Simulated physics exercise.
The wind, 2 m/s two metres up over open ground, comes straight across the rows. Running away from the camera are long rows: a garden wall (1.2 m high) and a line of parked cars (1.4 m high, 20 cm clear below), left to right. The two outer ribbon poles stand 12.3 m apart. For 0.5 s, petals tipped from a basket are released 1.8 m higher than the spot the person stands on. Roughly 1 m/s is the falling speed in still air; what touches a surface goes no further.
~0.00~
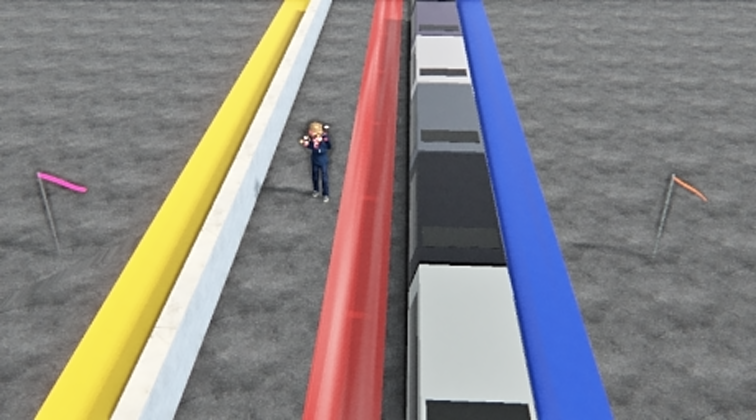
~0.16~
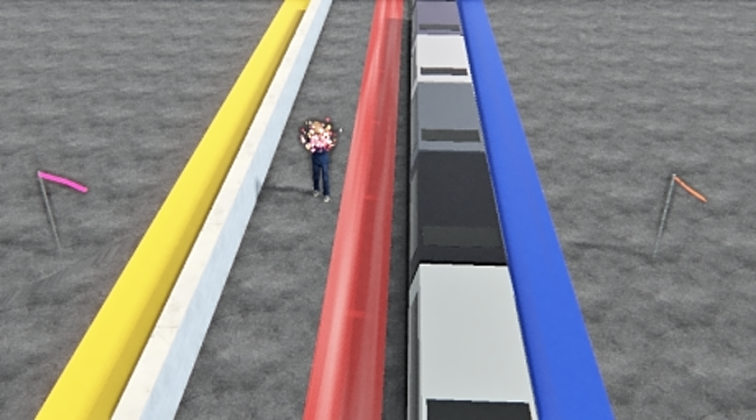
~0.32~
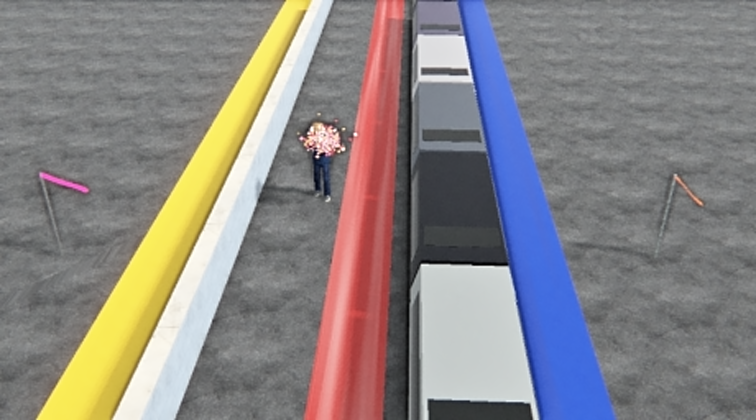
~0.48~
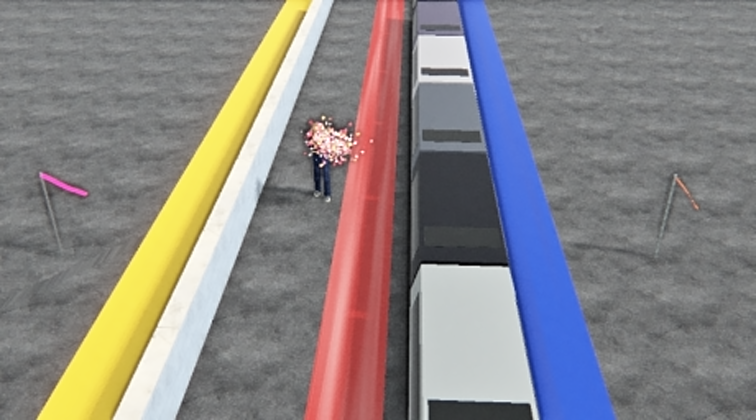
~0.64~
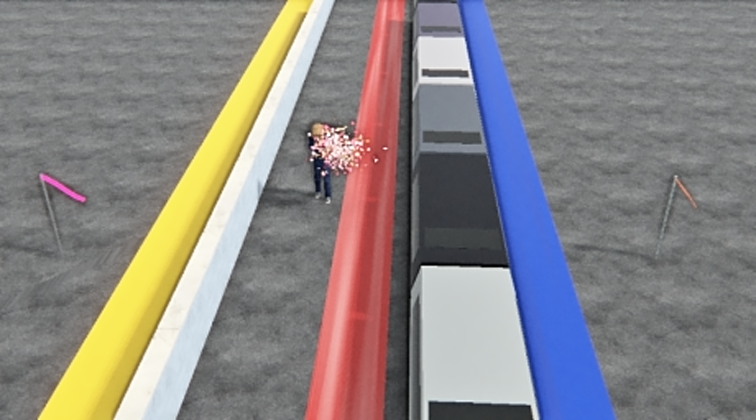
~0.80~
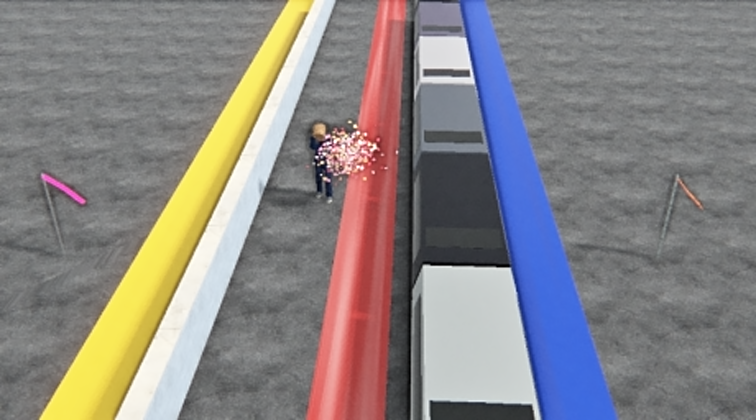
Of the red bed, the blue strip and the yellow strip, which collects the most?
The red one.
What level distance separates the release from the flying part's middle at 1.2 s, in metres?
Roughly 1.0 m.
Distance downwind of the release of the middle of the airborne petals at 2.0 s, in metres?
1.0 m.
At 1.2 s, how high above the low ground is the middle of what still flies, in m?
I'd guess around 1.0 metres up.
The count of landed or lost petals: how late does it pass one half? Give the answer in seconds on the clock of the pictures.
About 2.4 seconds.
After 1.2 s, 0 % is no longer flying here, and 0 % lies on the red bed, 0 % on the yellow strip and 0 % on the blue strip; the middle of what still flies is 1.1 m above the low ground, near (357, 170).
After 2.0 s, 26 % is no longer flying here, and 11 % lies on the red bed, 0 % on the yellow strip and 0 % on the blue strip; the middle of what still flies is 0.4 m above the low ground, near (358, 194).
After 3.5 s, 98 % is no longer flying here, and 51 % lies on the red bed, 0 % on the yellow strip and 0 % on the blue strip.
After 8.0 s, 100 % is no longer flying here, and 51 % lies on the red bed, 0 % on the yellow strip and 0 % on the blue strip.
After 45.0 s, 100 % is no longer flying here, and 51 % lies on the red bed, 0 % on the yellow strip and 0 % on the blue strip.
